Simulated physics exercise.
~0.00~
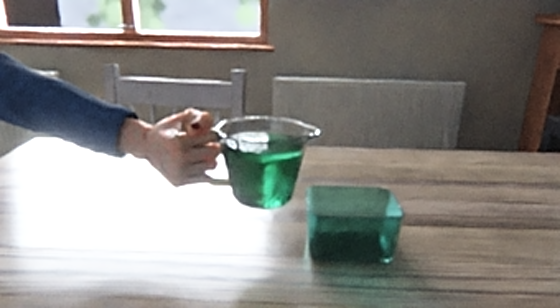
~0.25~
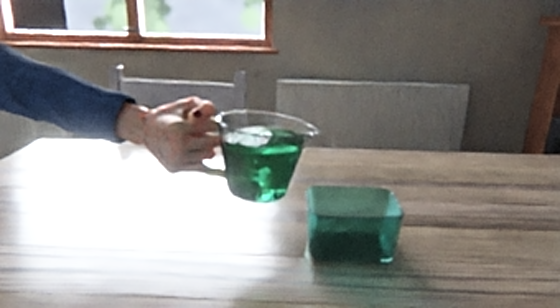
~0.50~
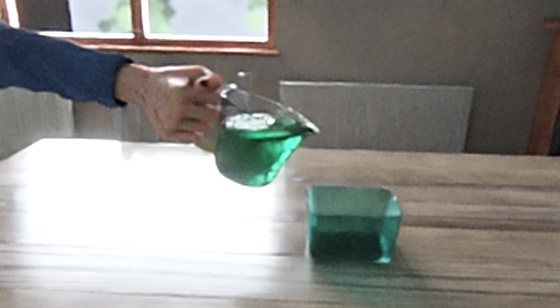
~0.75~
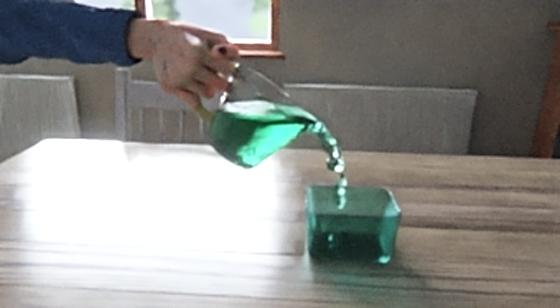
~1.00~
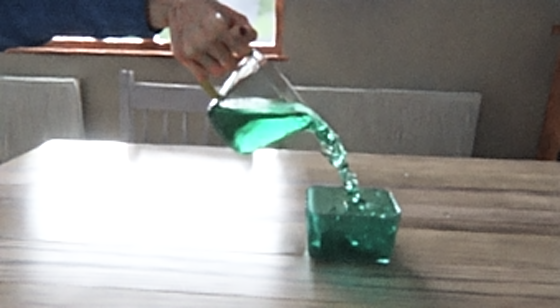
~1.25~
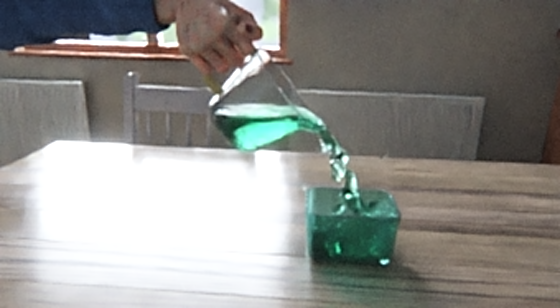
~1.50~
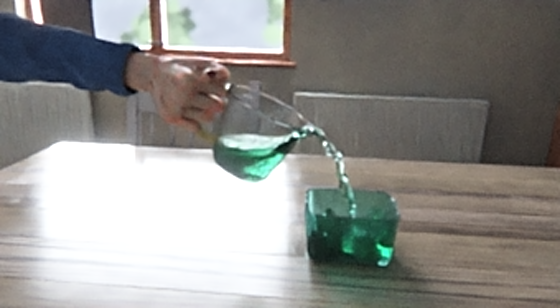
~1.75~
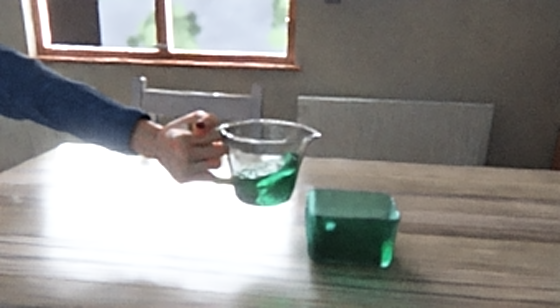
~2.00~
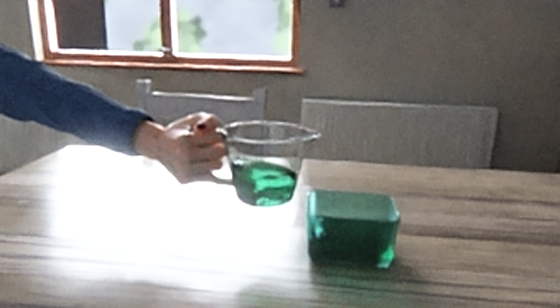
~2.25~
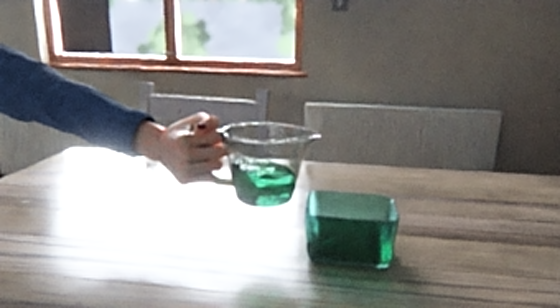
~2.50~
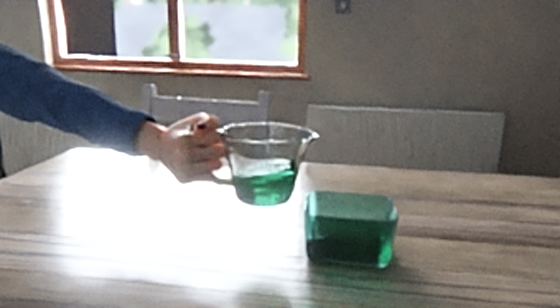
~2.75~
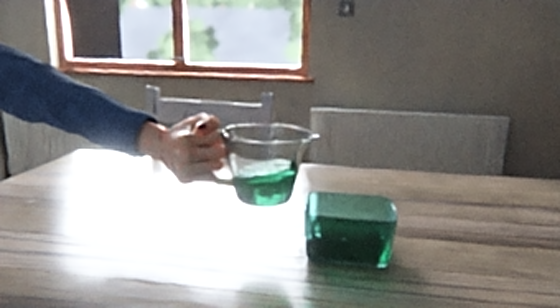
A hand tips green liquid from a glass jug into an oblong tub, then levels it.
